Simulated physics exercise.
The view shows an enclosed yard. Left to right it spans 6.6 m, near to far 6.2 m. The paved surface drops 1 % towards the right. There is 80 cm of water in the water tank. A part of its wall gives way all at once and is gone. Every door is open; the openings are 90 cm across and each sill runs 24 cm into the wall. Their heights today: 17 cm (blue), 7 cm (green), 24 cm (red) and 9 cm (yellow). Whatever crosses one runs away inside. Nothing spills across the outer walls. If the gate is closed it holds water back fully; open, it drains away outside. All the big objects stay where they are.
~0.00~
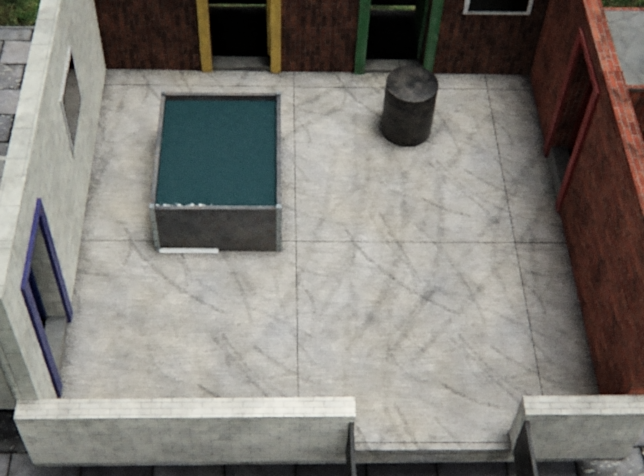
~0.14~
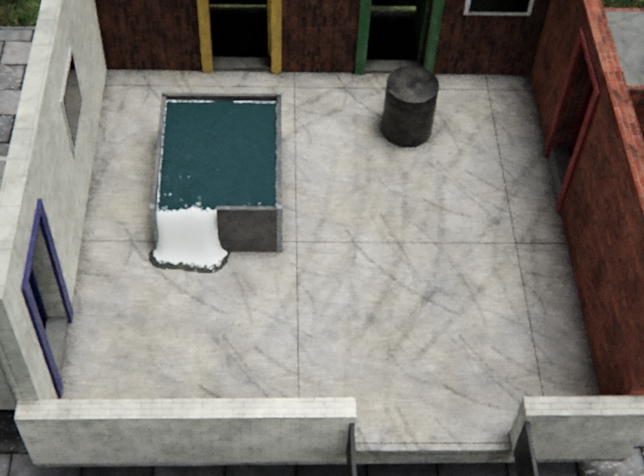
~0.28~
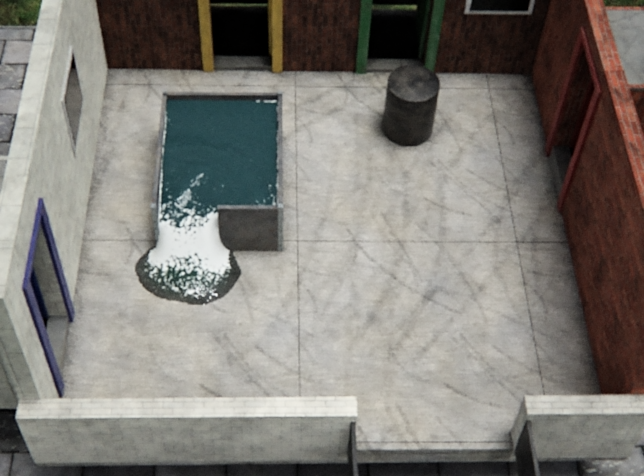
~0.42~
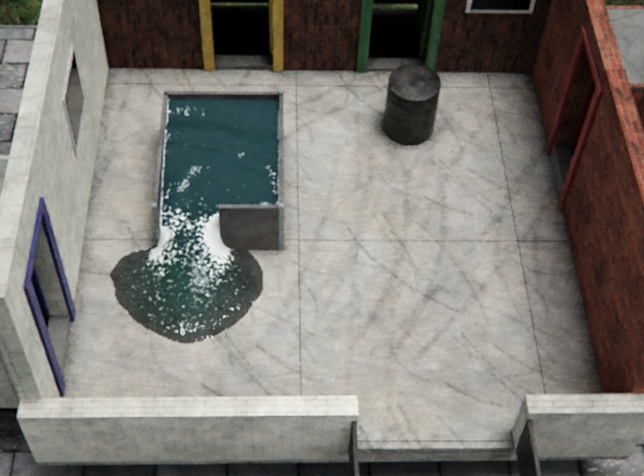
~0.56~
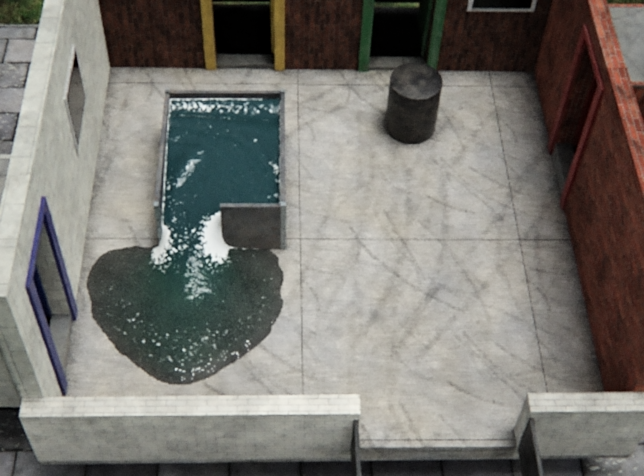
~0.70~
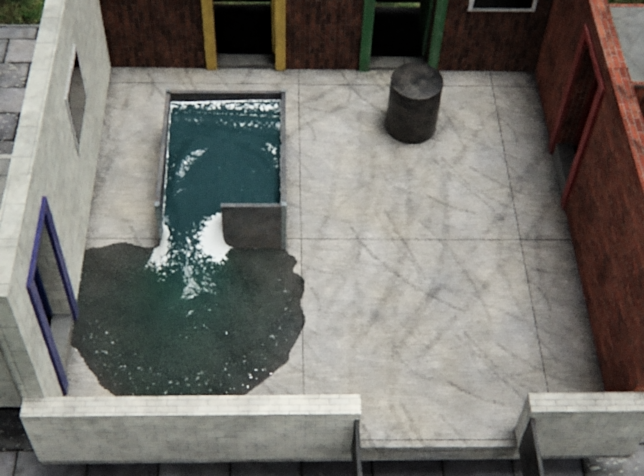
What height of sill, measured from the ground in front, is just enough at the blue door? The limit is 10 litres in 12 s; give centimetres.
It would have to be roughly 24 cm high.
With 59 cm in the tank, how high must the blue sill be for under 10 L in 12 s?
Then roughly 16 cm.
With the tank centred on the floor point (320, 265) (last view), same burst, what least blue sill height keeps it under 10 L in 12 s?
About 22 cm.
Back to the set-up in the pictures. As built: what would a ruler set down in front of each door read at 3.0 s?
Depths in cm: Blue 23, green 0, red 0, yellow 0.
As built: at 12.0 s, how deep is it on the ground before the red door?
Some 6.0 cm.
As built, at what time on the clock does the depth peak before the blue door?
Near 2.6 s.
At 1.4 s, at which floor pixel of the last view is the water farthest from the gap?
At about (366, 429).
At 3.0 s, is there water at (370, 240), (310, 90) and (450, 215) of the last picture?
In that order: Not reached, not reached, not reached.
After 1.4 s water covers 20 % of the floor, deepest (50 cm) near (59, 430); 23 cm at the blue door, 0 litres in over its 17 cm sill.
After 3.0 s water covers 35 % of the floor, deepest (26 cm) near (144, 351); 23 cm at the blue door, 33 litres in over its 17 cm sill.
After 12.0 s water covers 95 % of the floor, deepest (11 cm) near (509, 151); 5 cm at the blue door, 49 litres in over its 17 cm sill.
At the blue door as built, the water arrived by 0.8 s and peaked near 26 cm at 2.6 s.
With a sill of 22 cm, 15 litres would have come in within the 12 s; with 29.5 cm, 2 litres. So under 10 litres takes about 24 cm.
